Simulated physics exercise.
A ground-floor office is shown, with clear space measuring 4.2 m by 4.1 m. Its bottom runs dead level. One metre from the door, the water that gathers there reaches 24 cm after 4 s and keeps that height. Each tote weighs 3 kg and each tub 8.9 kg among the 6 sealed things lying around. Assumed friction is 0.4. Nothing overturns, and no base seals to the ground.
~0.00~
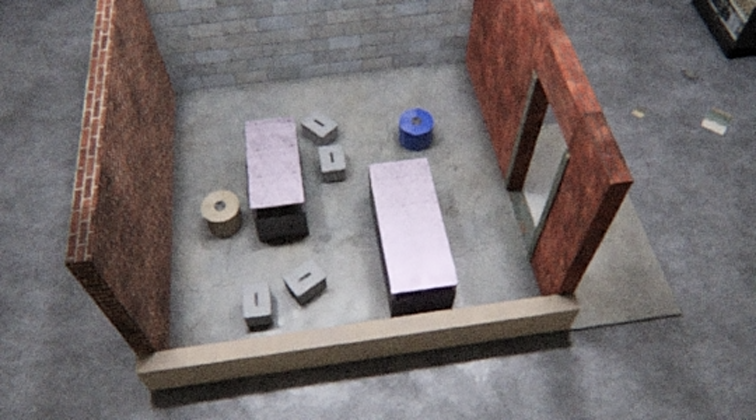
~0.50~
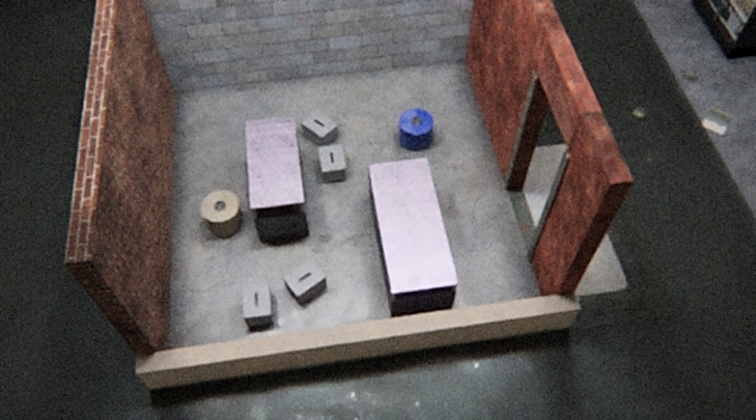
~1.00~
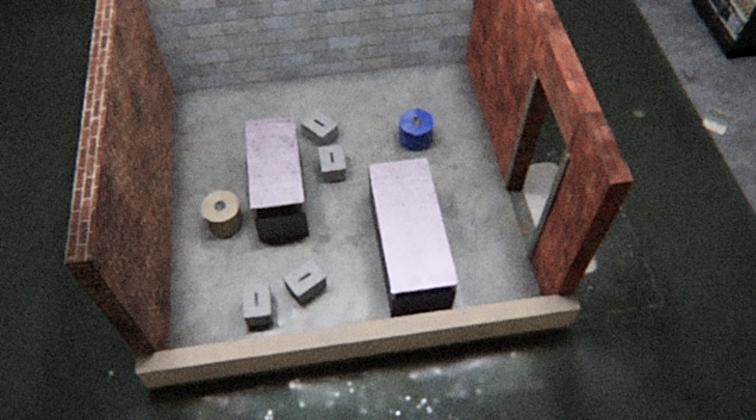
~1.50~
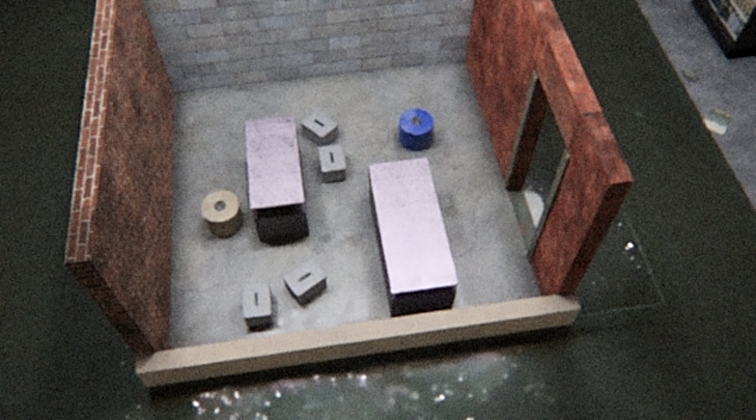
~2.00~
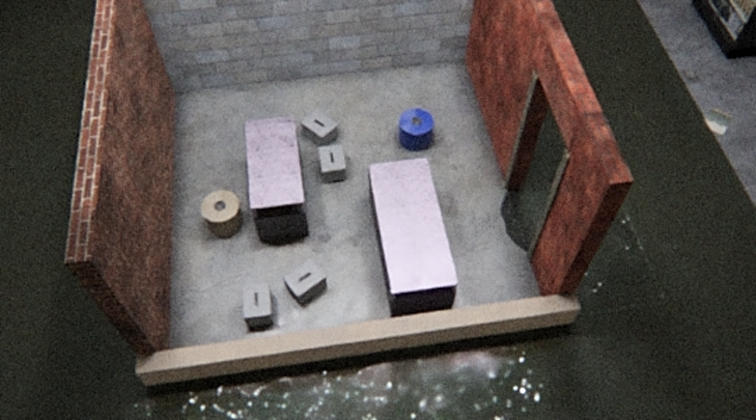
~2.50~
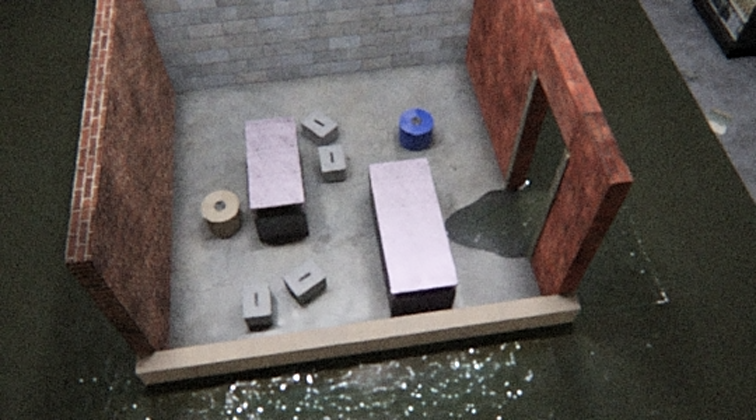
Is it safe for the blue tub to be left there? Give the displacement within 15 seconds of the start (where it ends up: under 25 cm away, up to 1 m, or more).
The move is big.
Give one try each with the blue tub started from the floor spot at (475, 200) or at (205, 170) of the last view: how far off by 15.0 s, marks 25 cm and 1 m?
In that order: It gets carried off; it gets carried off.
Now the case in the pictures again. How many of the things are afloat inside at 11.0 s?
That would be 6 of them.
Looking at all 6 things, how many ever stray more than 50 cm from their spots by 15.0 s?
The total is 5.
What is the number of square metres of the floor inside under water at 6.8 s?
I'd put it close to 10.5 m2.
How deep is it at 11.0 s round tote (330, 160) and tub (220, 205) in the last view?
About 2 and 8 cm.
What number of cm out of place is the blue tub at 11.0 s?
Roughly 300 cm by then.
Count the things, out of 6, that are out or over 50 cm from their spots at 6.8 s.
2.
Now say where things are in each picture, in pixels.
The blue tub at (416, 121) rests on the ground; water covers 0.0 m2; 0 of 6 have shifted, in the first frame.
The blue tub at (416, 121), on the bottom; water covers 0.0 m2; 0 of 6 have shifted, in the second frame.
The blue tub at (416, 121) rests on the ground; water covers 0.0 m2; 0 of 6 have shifted, in the third frame.
The blue tub at (416, 121) rests on the ground; water covers 0.0 m2; 0 of 6 have shifted, in the fourth frame.
The blue tub at (416, 121) rests on the ground; 0.1 m2 under water; 0 of 6 have shifted, in the fifth frame.
The blue tub at (416, 121), on the bottom; water covers 0.6 m2; 0 of 6 have shifted, in the sixth frame.
After 3.5 s the blue tub is near (416, 121), 0.0 m from its start, aground; 0 afloat.
After 6.8 s the blue tub is near (388, 67), 1.0 m from its start, afloat; 1 afloat.
After 11.0 s the blue tub is near (185, 131), 3.0 m from its start, afloat; 6 afloat.
After 15.0 s the blue tub is near (332, 251), 2.2 m from its start, afloat; 6 afloat.
